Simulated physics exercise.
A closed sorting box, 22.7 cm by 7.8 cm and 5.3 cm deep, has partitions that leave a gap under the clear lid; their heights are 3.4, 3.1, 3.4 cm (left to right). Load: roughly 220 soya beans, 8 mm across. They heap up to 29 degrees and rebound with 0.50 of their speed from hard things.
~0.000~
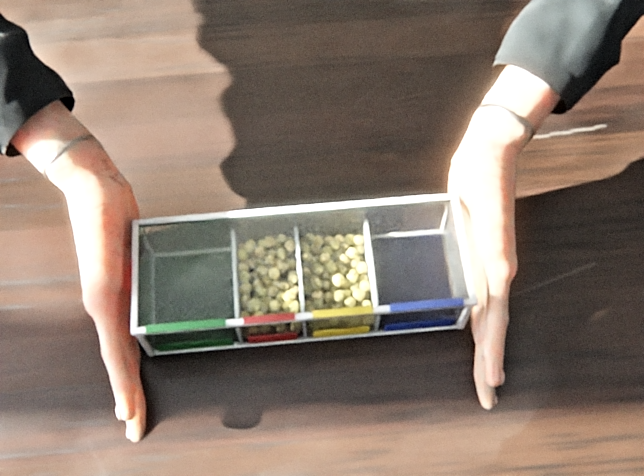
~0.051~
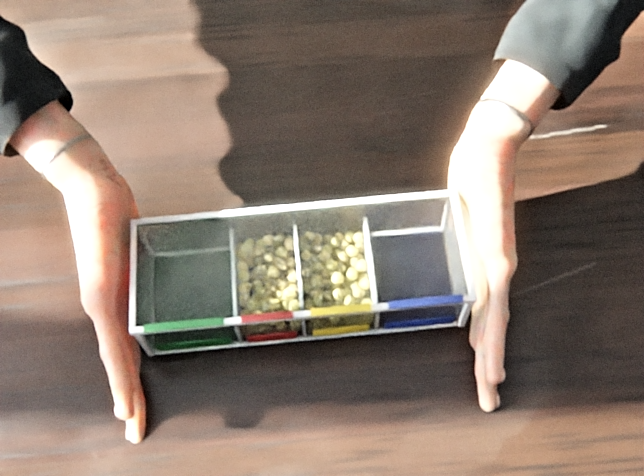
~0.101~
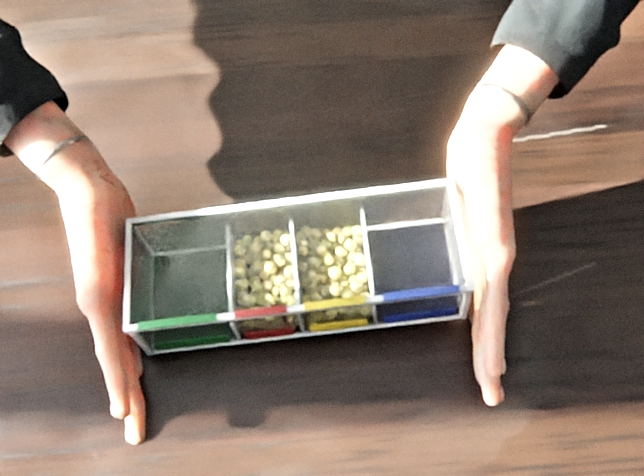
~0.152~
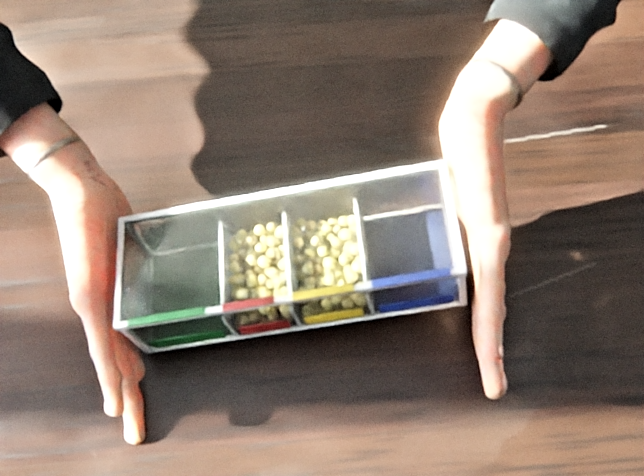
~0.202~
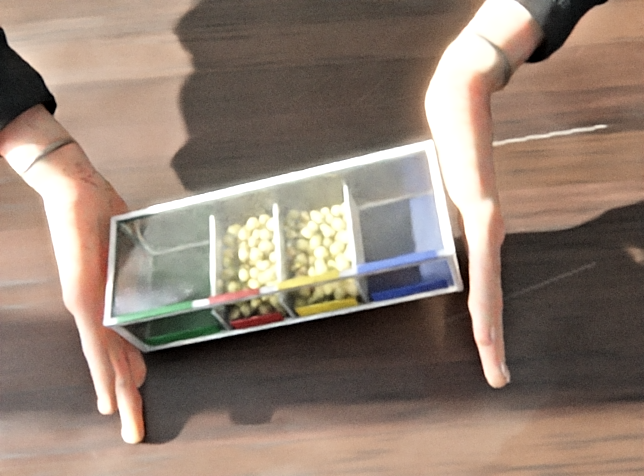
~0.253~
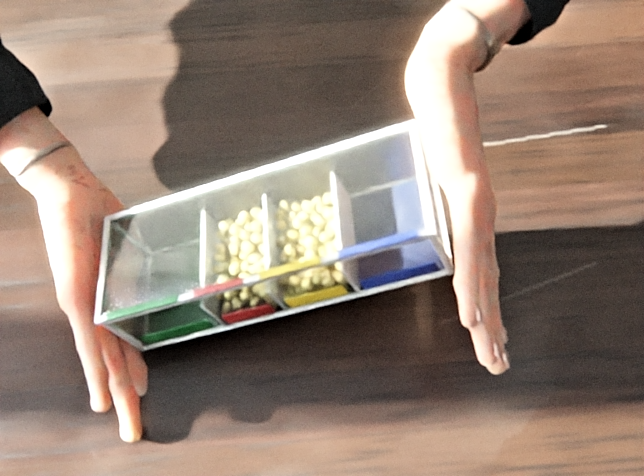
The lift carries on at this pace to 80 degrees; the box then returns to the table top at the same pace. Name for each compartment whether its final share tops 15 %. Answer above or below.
Red compartment: Above; blue compartment: Below; green compartment: Above; yellow compartment: Above.
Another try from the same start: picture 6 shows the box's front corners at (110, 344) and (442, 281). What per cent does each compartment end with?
Red 40, blue 0, green 30, yellow 30.
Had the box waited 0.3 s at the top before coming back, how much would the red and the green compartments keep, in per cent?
Red 50; green 20.
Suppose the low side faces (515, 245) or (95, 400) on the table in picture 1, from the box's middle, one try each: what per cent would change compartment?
Some 25 and 35 per cent.
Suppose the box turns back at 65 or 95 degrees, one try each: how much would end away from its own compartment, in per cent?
About 10 and 60 per cent.
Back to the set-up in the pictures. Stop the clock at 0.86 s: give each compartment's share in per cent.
Red 55, blue 0, green 5, yellow 40.
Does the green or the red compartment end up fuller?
The red one has more.
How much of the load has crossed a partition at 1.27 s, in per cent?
About 30 per cent.
After 0.86 s, tilt 78 degrees; red 55 %, green 5 %, yellow 40 %.
After 1.27 s, tilt 32 degrees; red 45 %, green 25 %, yellow 30 %.
After 1.76 s, tilt 0 degrees; red 45 %, green 25 %, yellow 30 %.
At rest (2.3 s), red 45 %, blue 0 %, green 25 %, yellow 30 %.
